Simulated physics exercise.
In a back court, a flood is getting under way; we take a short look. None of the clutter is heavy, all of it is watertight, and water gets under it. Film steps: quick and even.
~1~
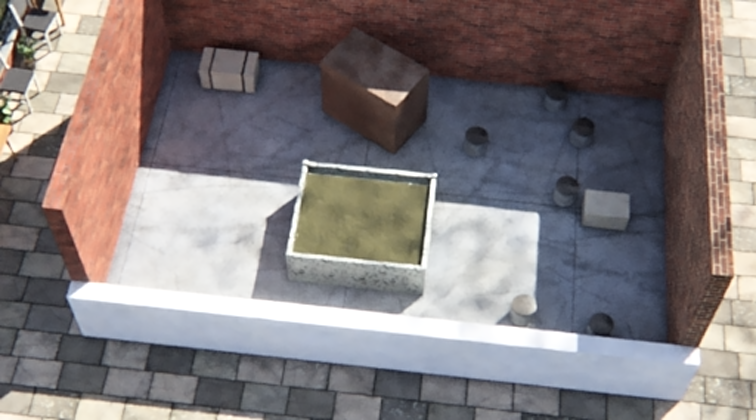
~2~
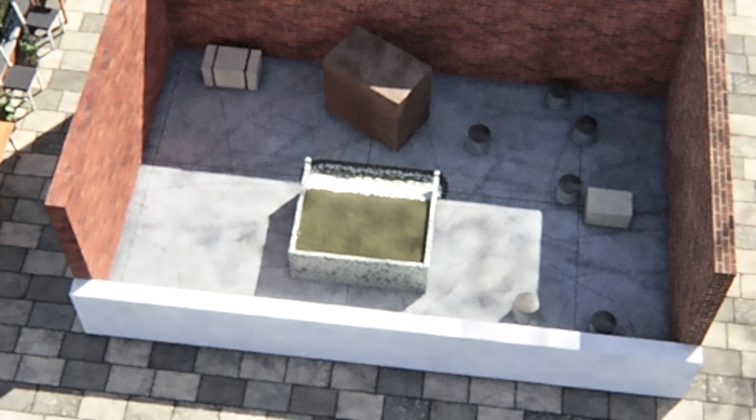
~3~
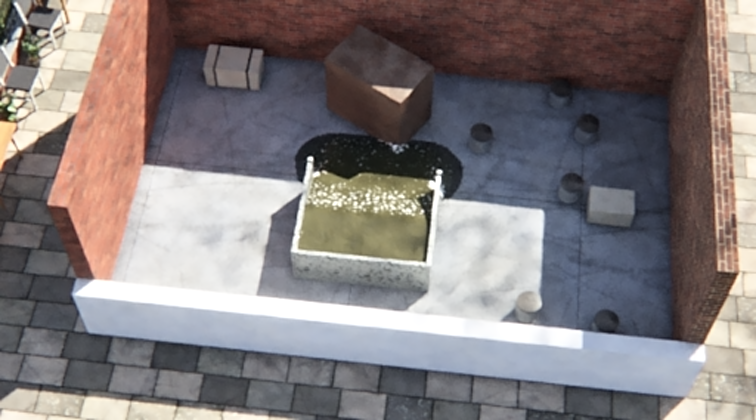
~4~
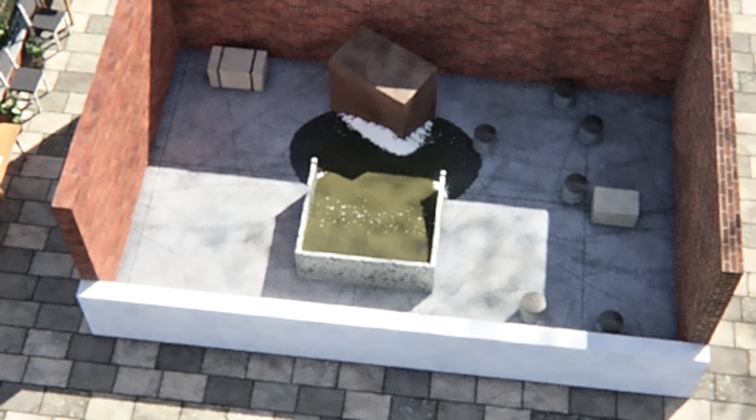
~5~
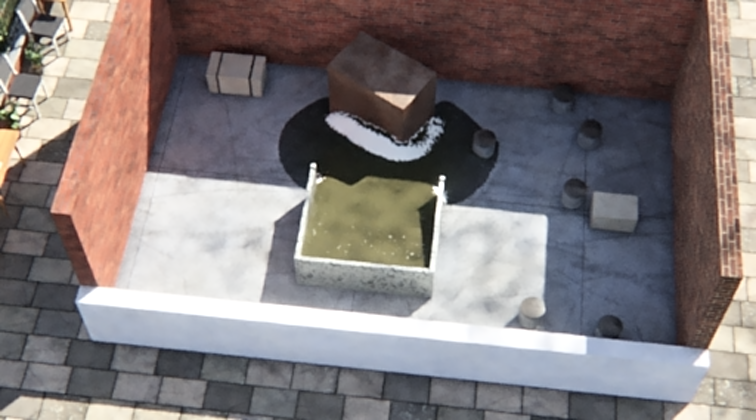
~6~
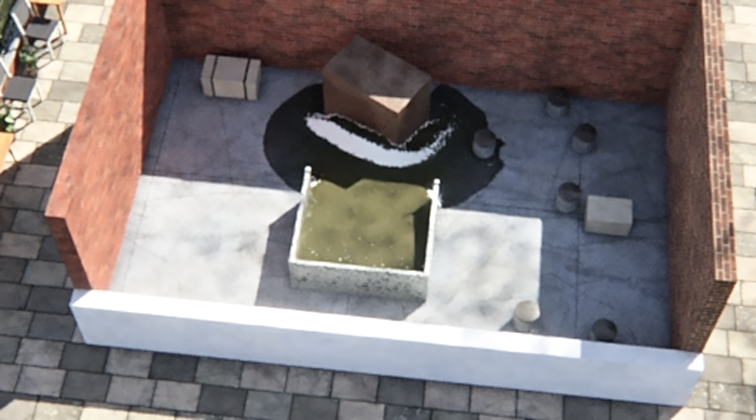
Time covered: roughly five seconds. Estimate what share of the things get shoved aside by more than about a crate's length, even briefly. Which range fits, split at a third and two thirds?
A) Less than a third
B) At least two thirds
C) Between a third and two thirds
Answer: C.
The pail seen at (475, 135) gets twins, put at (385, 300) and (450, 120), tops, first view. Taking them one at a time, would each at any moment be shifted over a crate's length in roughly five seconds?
In that order: No, pushed that far.
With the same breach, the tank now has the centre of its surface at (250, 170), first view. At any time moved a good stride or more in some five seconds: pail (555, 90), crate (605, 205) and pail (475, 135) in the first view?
Item one travelled far enough, item two not displaced far, item three not displaced far.
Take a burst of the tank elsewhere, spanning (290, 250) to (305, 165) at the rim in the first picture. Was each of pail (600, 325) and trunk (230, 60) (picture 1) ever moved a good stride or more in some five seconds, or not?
Taking them in turn, the first never got there and the second got that far.
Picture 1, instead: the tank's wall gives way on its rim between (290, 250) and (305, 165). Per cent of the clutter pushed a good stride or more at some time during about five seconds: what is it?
About 10 per cent.
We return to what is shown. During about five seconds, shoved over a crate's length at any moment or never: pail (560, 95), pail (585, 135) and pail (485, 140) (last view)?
The first one traveled far, the second traveled far and the third traveled far.
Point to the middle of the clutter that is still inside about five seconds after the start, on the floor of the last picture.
The average sits close to (537, 245).
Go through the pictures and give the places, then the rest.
In the first picture, a pail at (477, 135) rests on the ground; a pail at (567, 185) rests on the ground; 0 of 8 have shifted.
In the second picture, a pail at (479, 133) rests on the ground; a pail at (570, 183) rests on the ground; 0 of 8 have shifted.
In the third picture, a pail at (481, 132) rests on the ground; a pail at (572, 182) rests on the ground; 0 of 8 have shifted.
In the fourth picture, a pail at (485, 133), on the bottom; a pail at (576, 183) rests on the ground; 0 of 8 have shifted.
In the fifth picture, a pail at (485, 138), on the bottom; a pail at (575, 188), on the bottom; 0 of 8 have shifted.
In the sixth picture, a pail at (485, 138) rests on the ground, close to its start; a pail at (570, 191), on the bottom; 1 of 8 have shifted.
A moment on, 1 of 8 are well off their spots; 0 afloat.
Next, 3 of 8 are well off their spots; 2 afloat.
Later, 3 of 8 are well off their spots; 3 afloat.
In the end, 4 of 8 are well off their spots, and 4 have been at some point; 6 afloat.
